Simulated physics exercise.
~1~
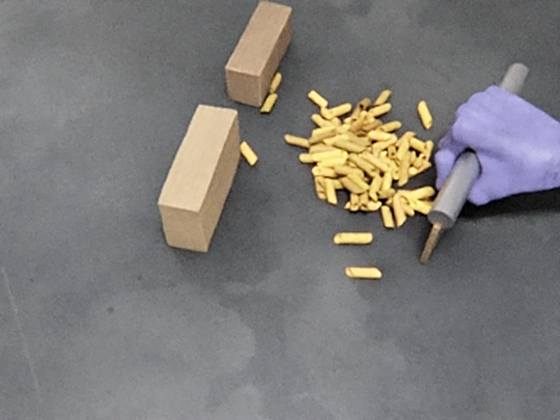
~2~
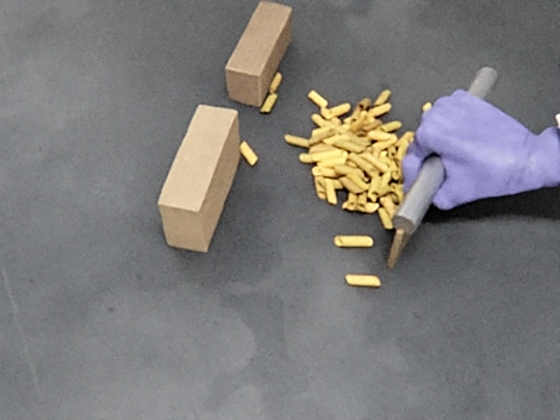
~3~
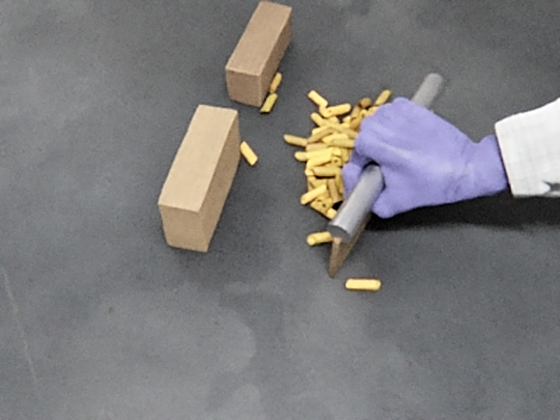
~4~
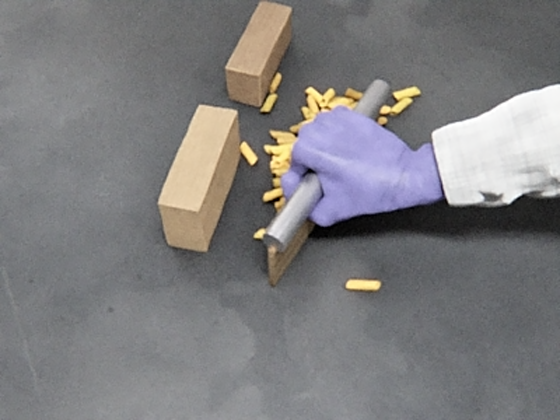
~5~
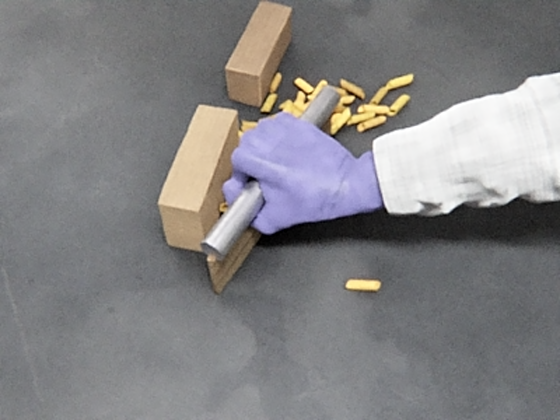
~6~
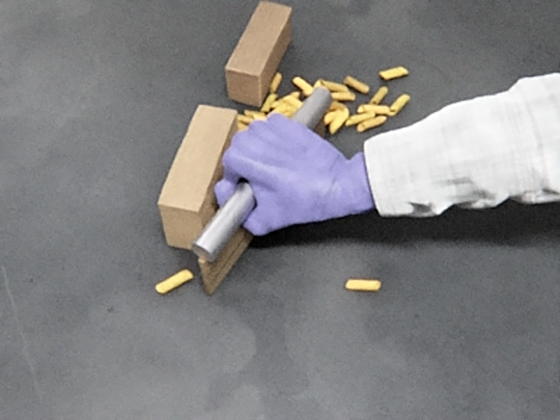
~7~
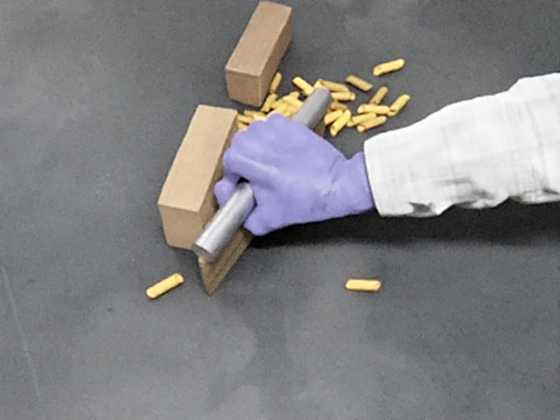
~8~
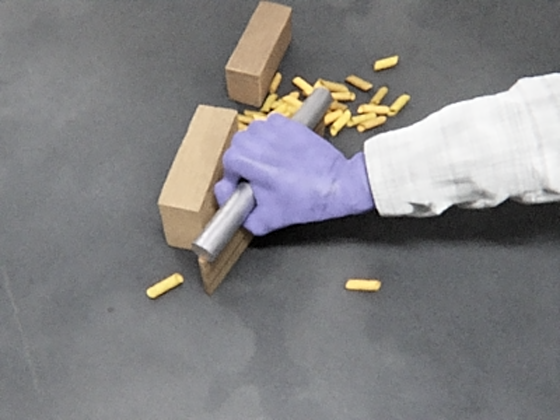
Purple-gloved hand sweeping a pile of dry pasta leftwards with a scraper, stopping against the near block with pieces still before the blocks.
